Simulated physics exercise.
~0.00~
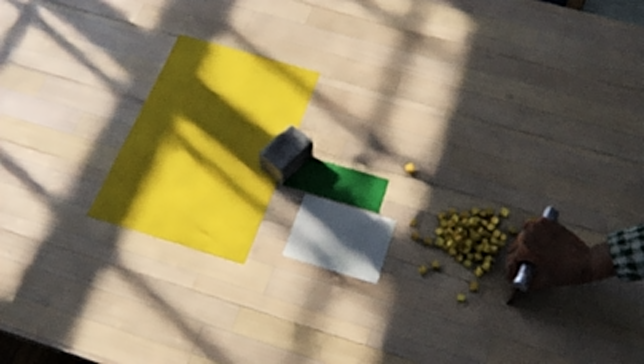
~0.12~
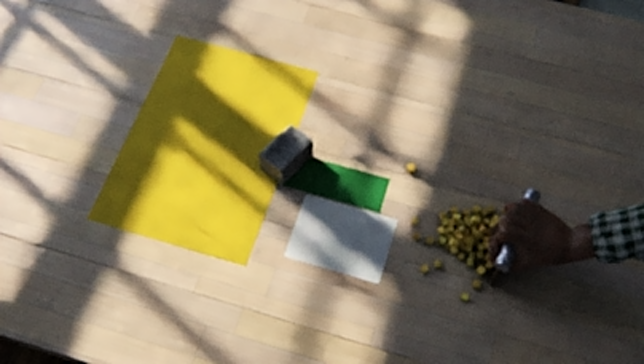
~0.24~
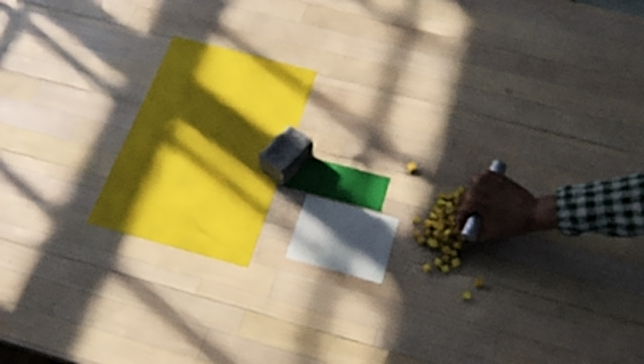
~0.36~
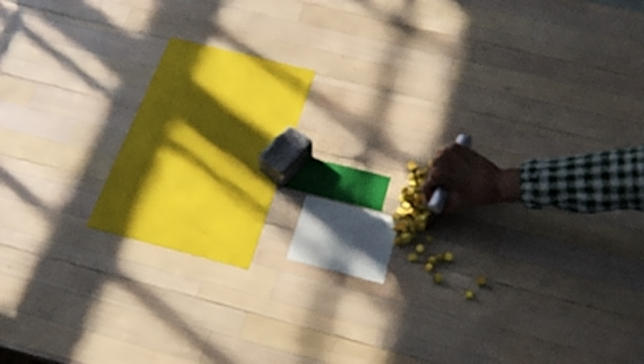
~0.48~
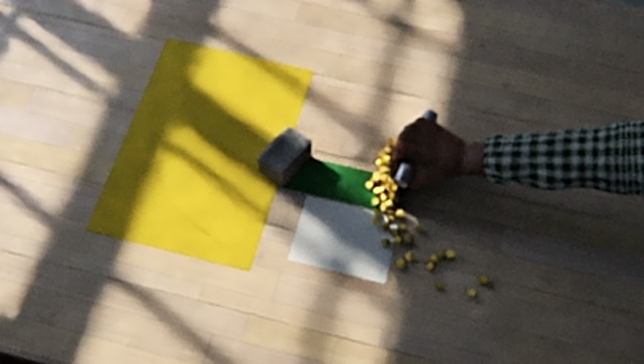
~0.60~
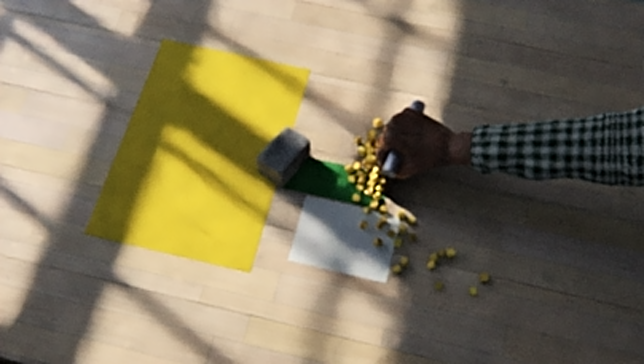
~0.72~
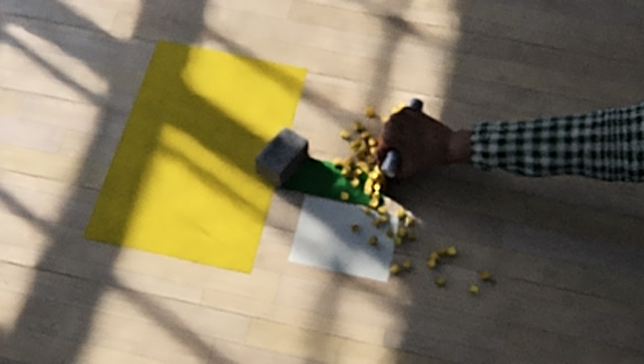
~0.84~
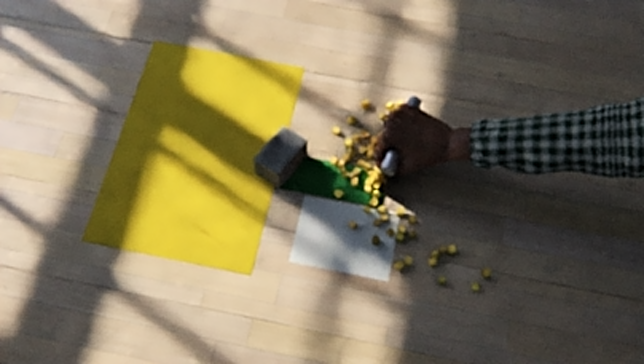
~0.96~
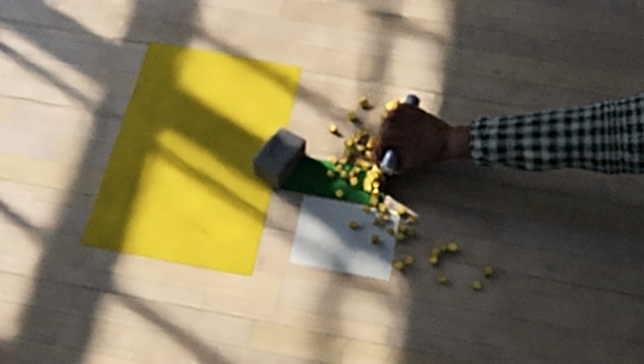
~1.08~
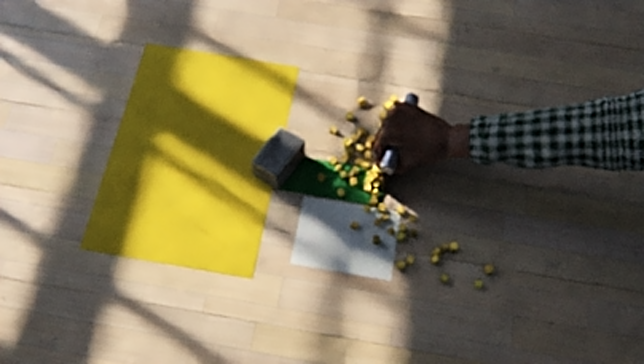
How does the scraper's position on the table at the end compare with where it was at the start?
It started at the lower right, on the right side of the pile of yellow cubes. By the end it was farther left and higher up, beside the right end of the green sheet.
